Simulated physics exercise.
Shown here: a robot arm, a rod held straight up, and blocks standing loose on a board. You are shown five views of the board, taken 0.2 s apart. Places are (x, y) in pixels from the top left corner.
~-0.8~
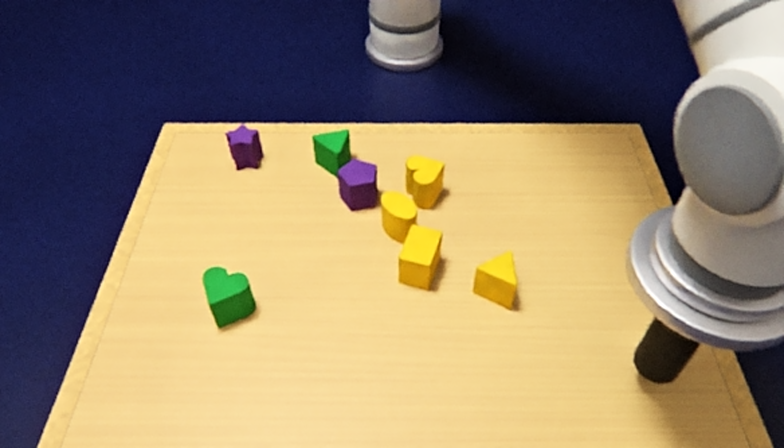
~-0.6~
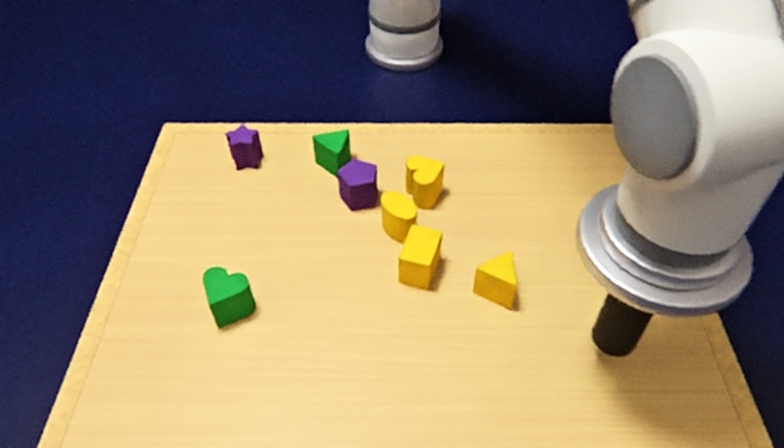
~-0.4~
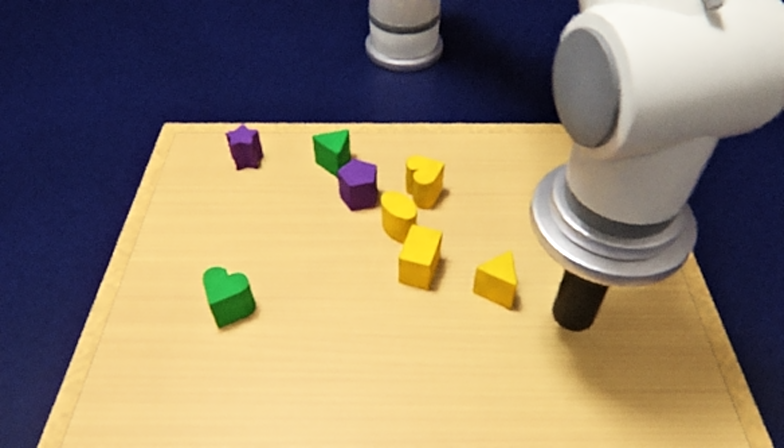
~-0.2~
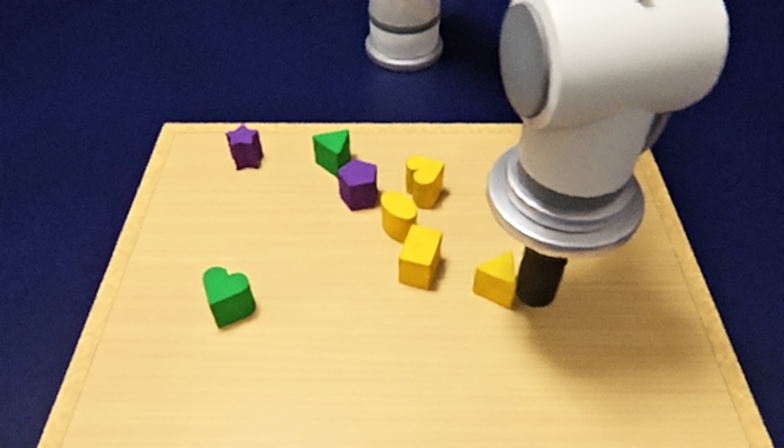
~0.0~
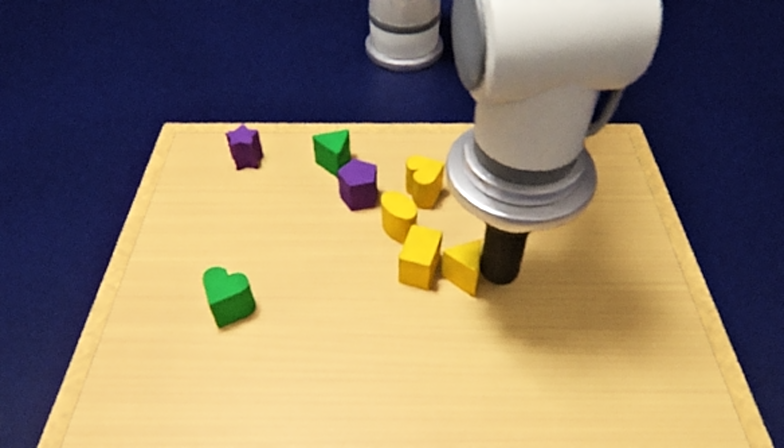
A robot arm slid its dark rod leftward and slightly away across the wooden board, then met the yellow triangle and pushed it left toward the yellow block while the other colored blocks stayed still.
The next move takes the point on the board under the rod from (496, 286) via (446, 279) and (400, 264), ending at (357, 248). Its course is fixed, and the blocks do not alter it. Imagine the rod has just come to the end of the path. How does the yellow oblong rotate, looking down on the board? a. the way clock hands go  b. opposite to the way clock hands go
Option b.
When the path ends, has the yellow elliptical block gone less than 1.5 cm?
Short answer: Yes.
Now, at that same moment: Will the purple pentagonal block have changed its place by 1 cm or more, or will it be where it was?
Still in place.
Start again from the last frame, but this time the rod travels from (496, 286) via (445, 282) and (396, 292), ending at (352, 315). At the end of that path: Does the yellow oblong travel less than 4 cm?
No, that is not how it ends up.
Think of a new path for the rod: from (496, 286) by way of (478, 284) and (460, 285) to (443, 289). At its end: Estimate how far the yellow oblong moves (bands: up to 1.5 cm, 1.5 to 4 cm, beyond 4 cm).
Travel: 1.5-4 cm.
The first path, step by step. One third of the way, rod at (446, 263); yellow oblong at (380, 232), turned 20° anticlockwise; yellow triangle at (417, 242), turned 25° clockwise.
Two thirds of the way, rod at (399, 248); yellow oblong at (345, 223), turned 35° anticlockwise; yellow triangle at (375, 222), turned 30° clockwise.
At the end, rod at (356, 232); purple pentagonal block not moved; yellow elliptical block at (398, 202); yellow oblong at (310, 217), turned 45° anticlockwise; yellow triangle at (334, 205), turned 20° clockwise.
